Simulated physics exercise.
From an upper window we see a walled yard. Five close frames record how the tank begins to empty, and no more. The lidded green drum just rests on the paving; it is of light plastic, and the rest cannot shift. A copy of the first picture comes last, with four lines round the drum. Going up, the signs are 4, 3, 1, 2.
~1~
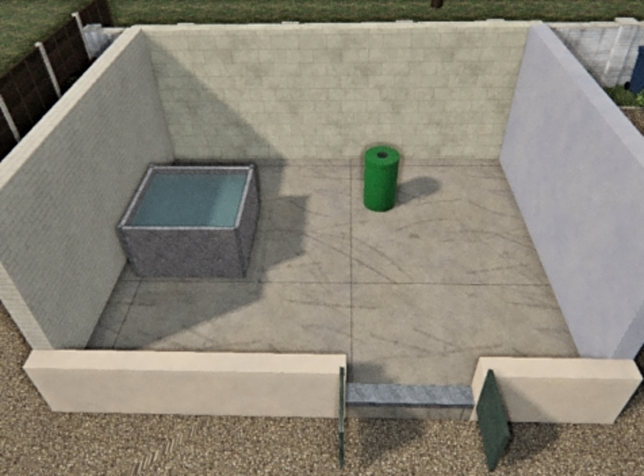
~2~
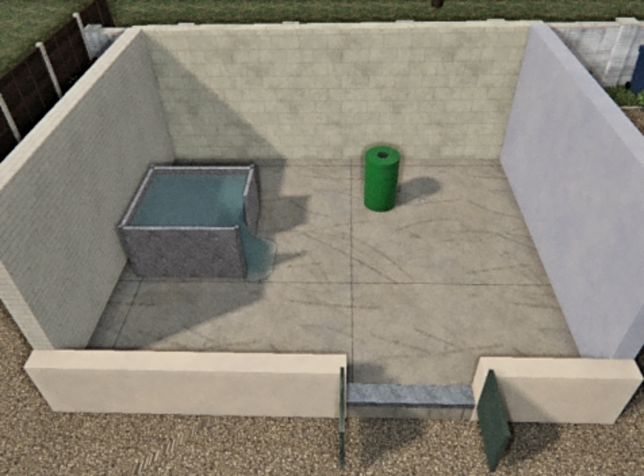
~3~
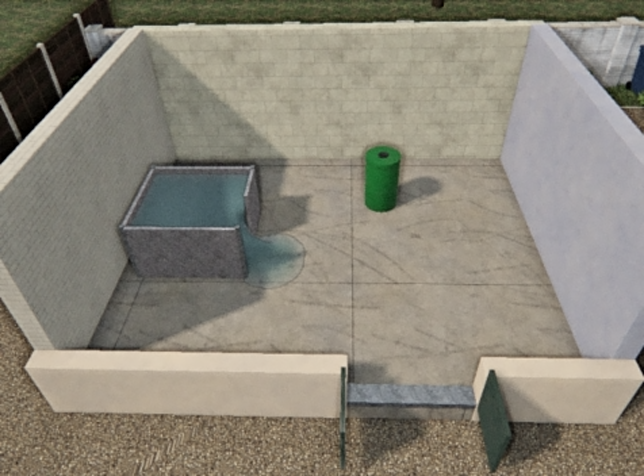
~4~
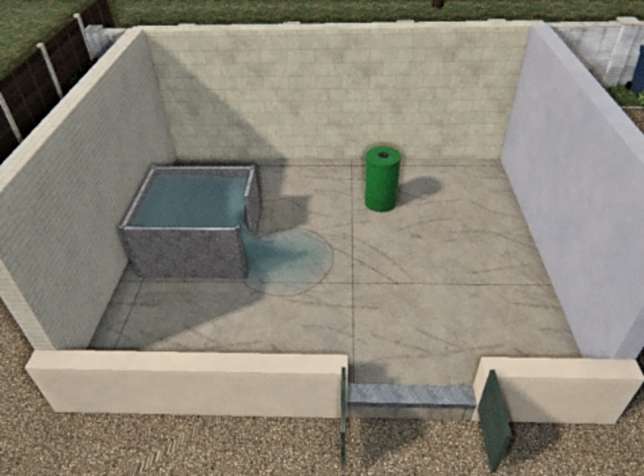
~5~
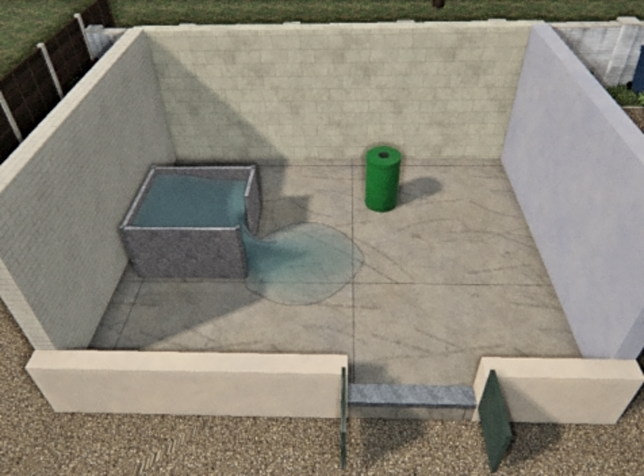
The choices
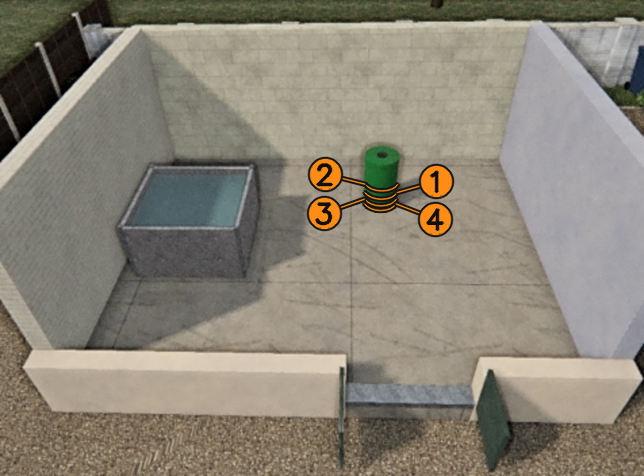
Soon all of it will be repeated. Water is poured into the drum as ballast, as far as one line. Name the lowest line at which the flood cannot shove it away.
Line 3.
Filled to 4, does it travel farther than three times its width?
No, it does not.
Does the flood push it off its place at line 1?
No.
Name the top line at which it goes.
4.
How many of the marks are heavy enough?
Three of them.
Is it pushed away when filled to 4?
Yes, it does.
On the marked copy, 1 at (381, 199); 2 at (381, 190); 3 at (381, 205); 4 at (380, 210); from the bottom up 4, 3, 1, 2.
With 1, it does not move.
With 2, it does not move.
With 3, it does not move.
With 4, it is pushed about its own width away.
